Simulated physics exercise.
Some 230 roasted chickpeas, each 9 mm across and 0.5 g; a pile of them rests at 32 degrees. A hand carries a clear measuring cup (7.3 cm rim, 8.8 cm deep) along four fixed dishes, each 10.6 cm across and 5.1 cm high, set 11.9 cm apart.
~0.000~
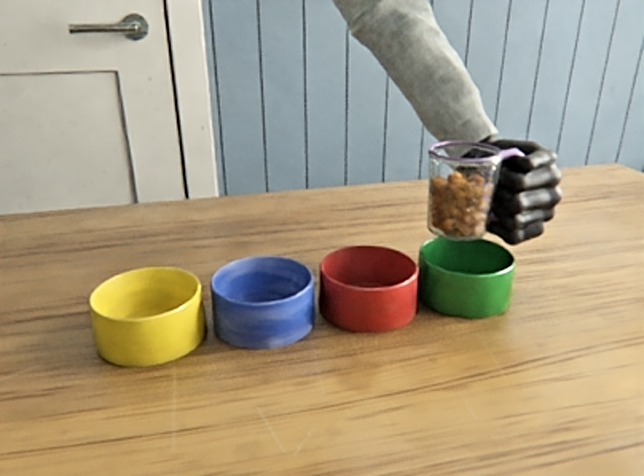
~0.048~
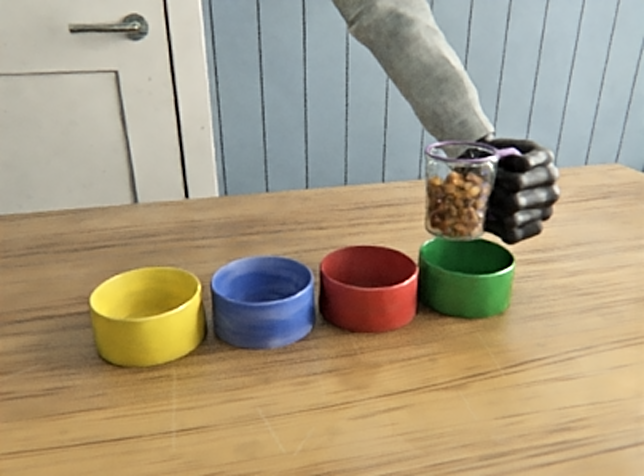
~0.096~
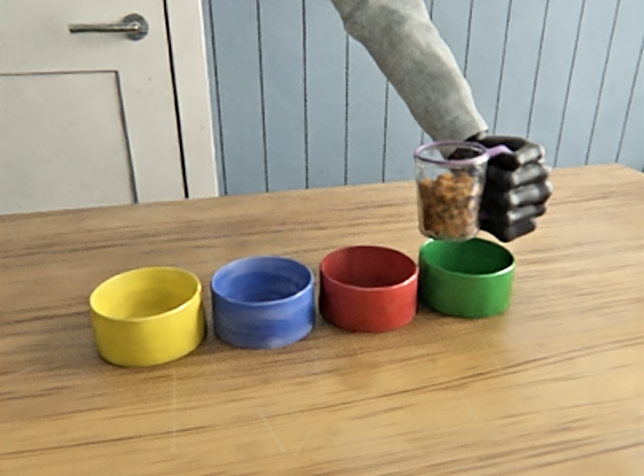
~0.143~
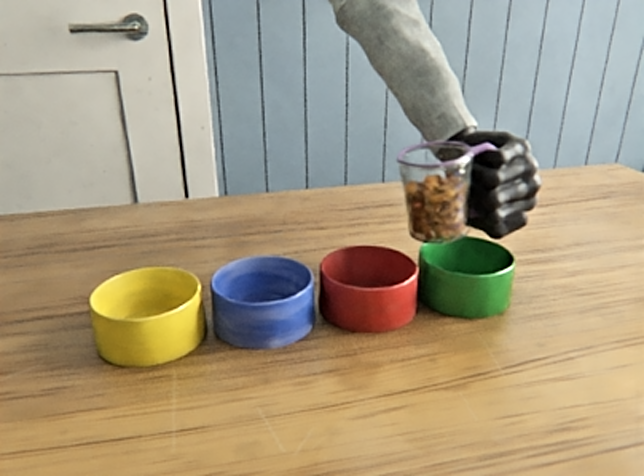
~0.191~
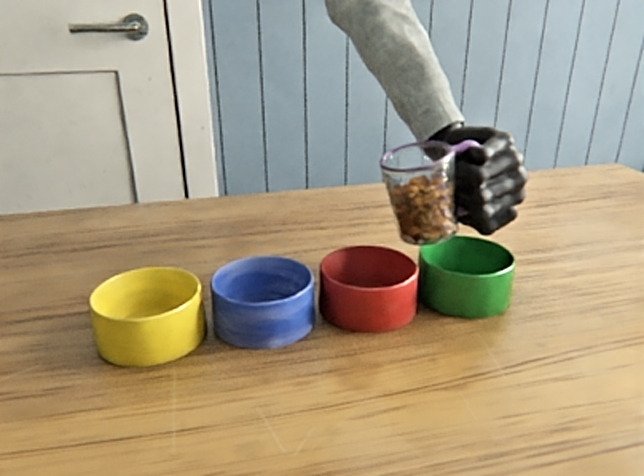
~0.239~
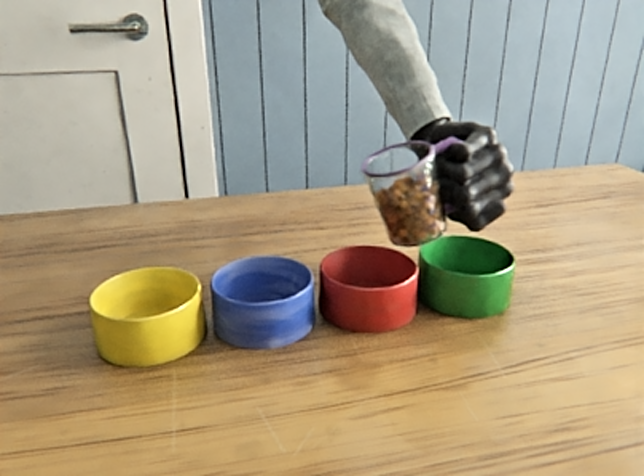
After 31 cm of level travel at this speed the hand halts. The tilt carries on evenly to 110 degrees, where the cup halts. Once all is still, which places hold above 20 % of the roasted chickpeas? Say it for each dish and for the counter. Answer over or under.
Red under, blue under, green under, yellow over, counter under.
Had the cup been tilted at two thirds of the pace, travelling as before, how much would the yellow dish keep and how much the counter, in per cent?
In that case yellow 100, counter 0.
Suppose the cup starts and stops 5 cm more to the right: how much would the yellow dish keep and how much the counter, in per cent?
Then: Yellow 100, counter 0.
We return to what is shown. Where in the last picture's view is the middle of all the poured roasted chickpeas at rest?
Near (137, 322).
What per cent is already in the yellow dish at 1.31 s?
Near 60 per cent so far.
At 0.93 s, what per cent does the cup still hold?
Roughly 100 per cent.
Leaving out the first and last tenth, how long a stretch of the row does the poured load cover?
Roughly 5 cm.
After 0.66 s, tilt 63 degrees; cup holds 100 %.
After 0.93 s, tilt 92 degrees; cup holds 100 %.
Then, at 1.31 s, tilt 110 degrees; cup holds 40 %, yellow 60 %.
In the end, at 2.4 s, red 0 %, blue 0 %, green 0 %, yellow 100 %, counter 0 %.
